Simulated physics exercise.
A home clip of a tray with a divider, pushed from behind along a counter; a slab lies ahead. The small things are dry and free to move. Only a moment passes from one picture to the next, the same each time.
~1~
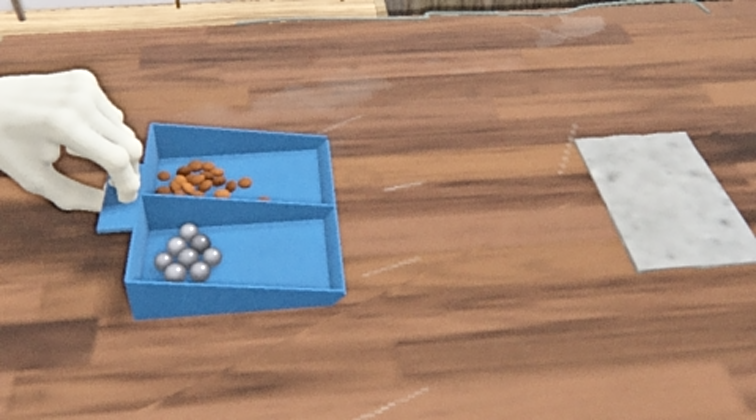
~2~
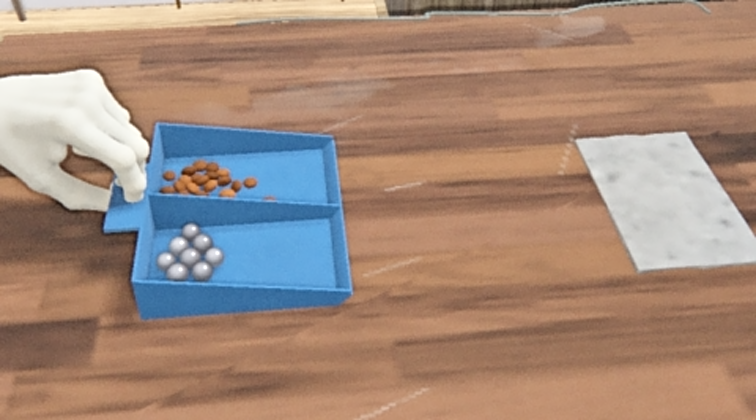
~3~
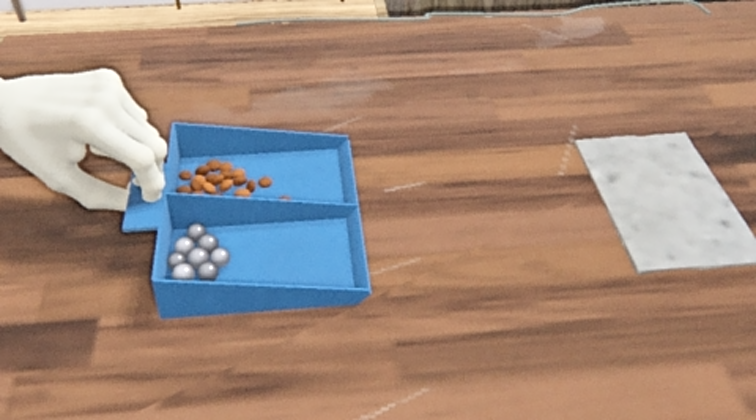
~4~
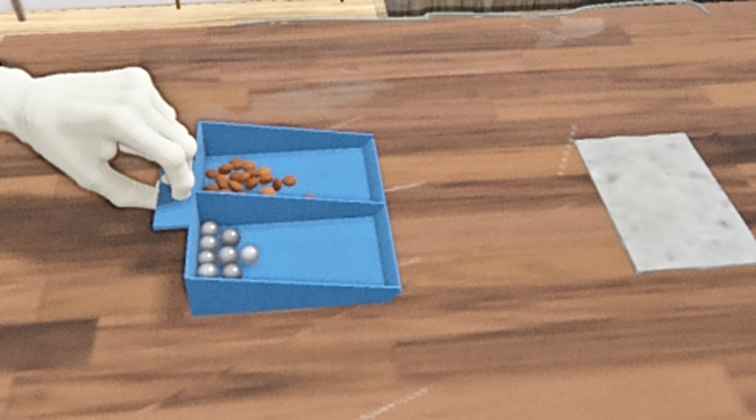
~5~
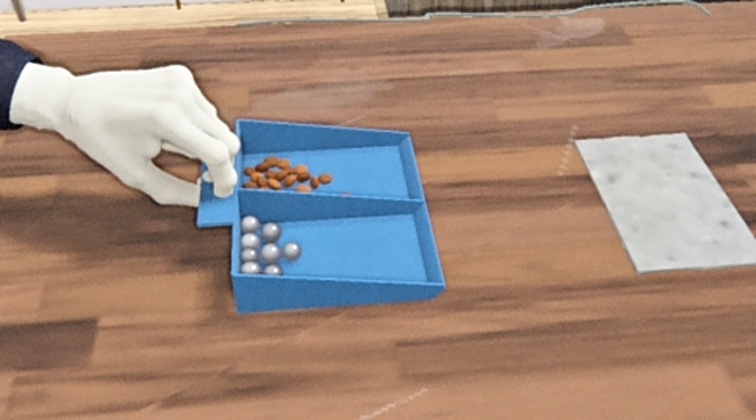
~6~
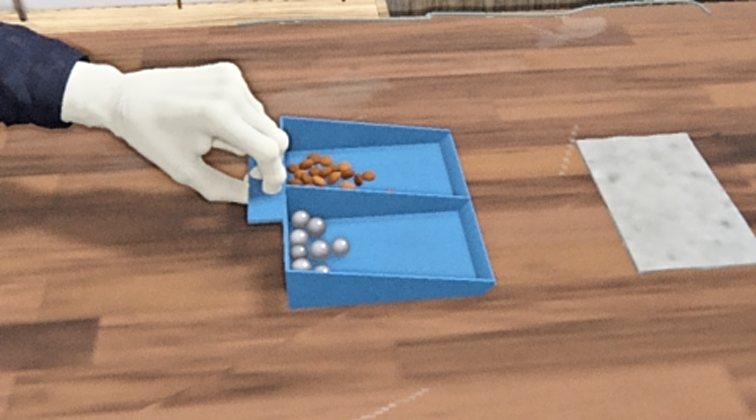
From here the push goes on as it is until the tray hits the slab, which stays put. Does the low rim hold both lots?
Here the near portion sends some over the front rim, and the far portion stays in the tray.
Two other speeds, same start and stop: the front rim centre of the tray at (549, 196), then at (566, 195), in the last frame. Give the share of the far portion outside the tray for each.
In turn 20 and 30 in a hundred.
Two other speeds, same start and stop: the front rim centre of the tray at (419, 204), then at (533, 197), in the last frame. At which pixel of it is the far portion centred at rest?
First near (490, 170), then near (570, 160).
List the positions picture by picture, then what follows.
In the first frame, front rim (335, 209), at rest; slab (684, 227); near portion (188, 259), a few steel balls; far portion (205, 186), a few bits of dog kibble.
In the second frame, front rim (341, 209), hardly any of the way covered; far portion (202, 181).
In the third frame, front rim (358, 208), about a tenth of the way covered; near portion (199, 259).
In the fourth frame, front rim (386, 207), roughly a quarter of the way covered; far portion (235, 187).
In the fifth frame, front rim (425, 204), roughly a third of the way covered; near portion (271, 254).
In the sixth frame, front rim (470, 201), roughly half of the way covered; slab (685, 228); near portion (320, 251); far portion (318, 182).
Then, 0.09 s later than the last frame, tray still sliding, front rim near (538, 197); near portion all inside; far portion all inside.
Then, 0.28 s later than the last frame, tray stopped at the slab; near portion all inside, moved towards the front rim; far portion all inside, moved towards the front rim.
Then, 0.49 s later than the last frame, tray stopped at the slab; near portion roughly a third out of the tray; far portion all inside, moved towards the front rim.
When it is over, tray stopped at the slab; near portion roughly a third out of the tray; far portion all inside, moved towards the front rim.
